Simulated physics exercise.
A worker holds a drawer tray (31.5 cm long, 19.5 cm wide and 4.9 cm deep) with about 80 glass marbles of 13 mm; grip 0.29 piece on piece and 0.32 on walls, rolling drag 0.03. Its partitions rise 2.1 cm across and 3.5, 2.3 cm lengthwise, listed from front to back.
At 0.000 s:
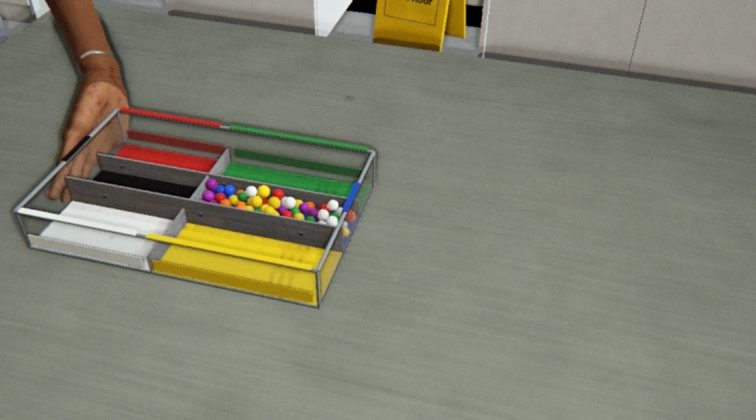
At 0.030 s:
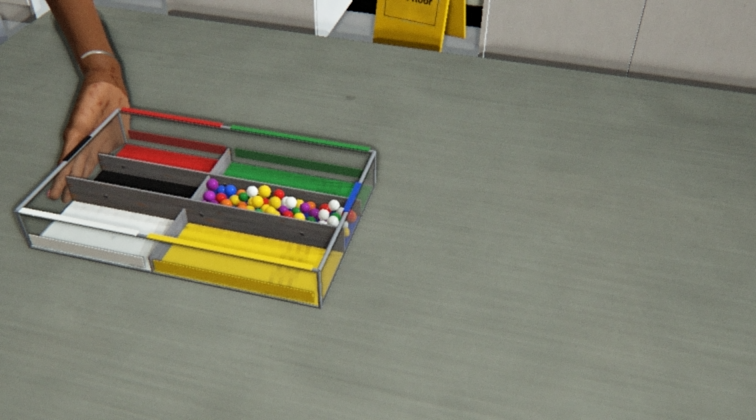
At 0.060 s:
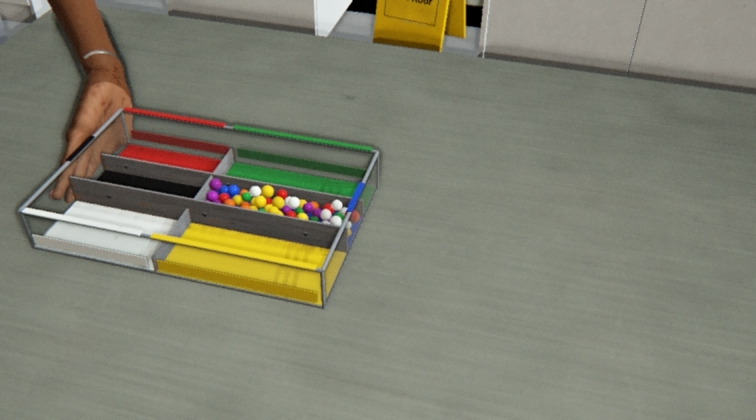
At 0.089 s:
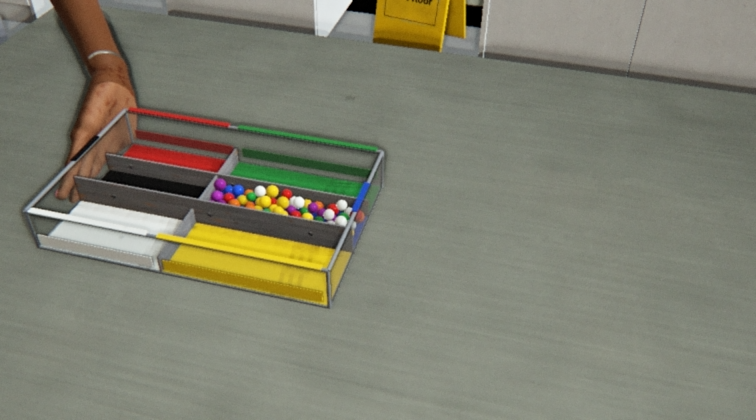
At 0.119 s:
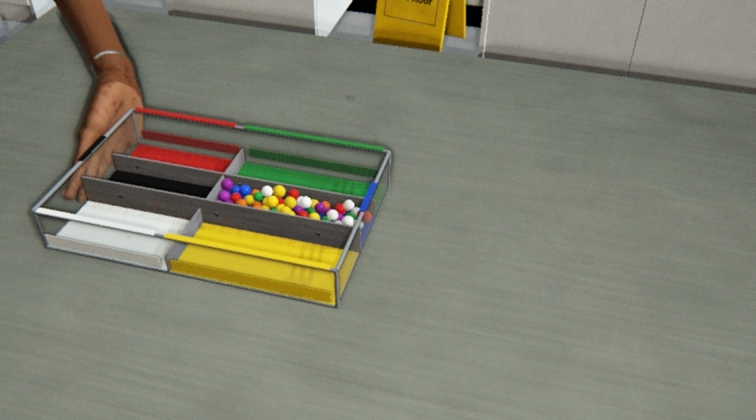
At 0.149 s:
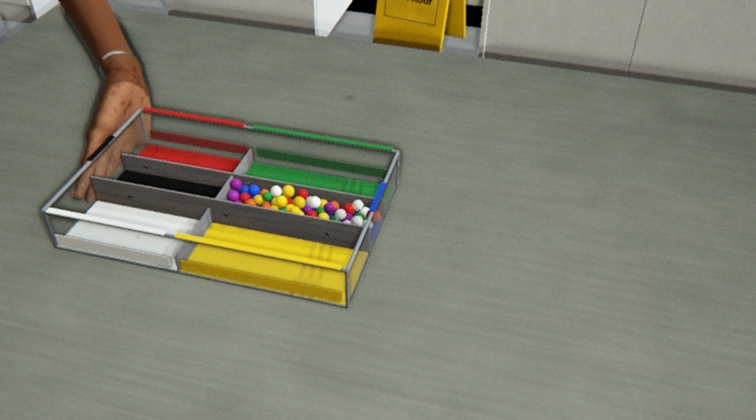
A hand sliding a clear-sided divided tray of colourful small balls slowly to the right across a grey surface, staying level.
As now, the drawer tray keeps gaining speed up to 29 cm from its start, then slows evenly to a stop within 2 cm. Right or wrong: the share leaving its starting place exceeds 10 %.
Wrong.
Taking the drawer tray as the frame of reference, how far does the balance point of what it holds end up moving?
Shift: Roughly 1.5 cm.
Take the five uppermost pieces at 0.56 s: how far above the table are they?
Height: About 3 centimetres.
Then, at 0.31 s, tilt 0 degrees; blue 100 %; 0 % away from where they began.
After 0.44 s, tilt 0 degrees; blue 100 %; 0 % away from where they began.
After 0.56 s, tilt 0 degrees; blue 100 %; 0 % away from where they began.
Then, at 0.68 s, tilt 0 degrees; blue 100 %; 0 % away from where they began.
In the end, at 1.6 s, blue 100 %; 0 % away from where they began.
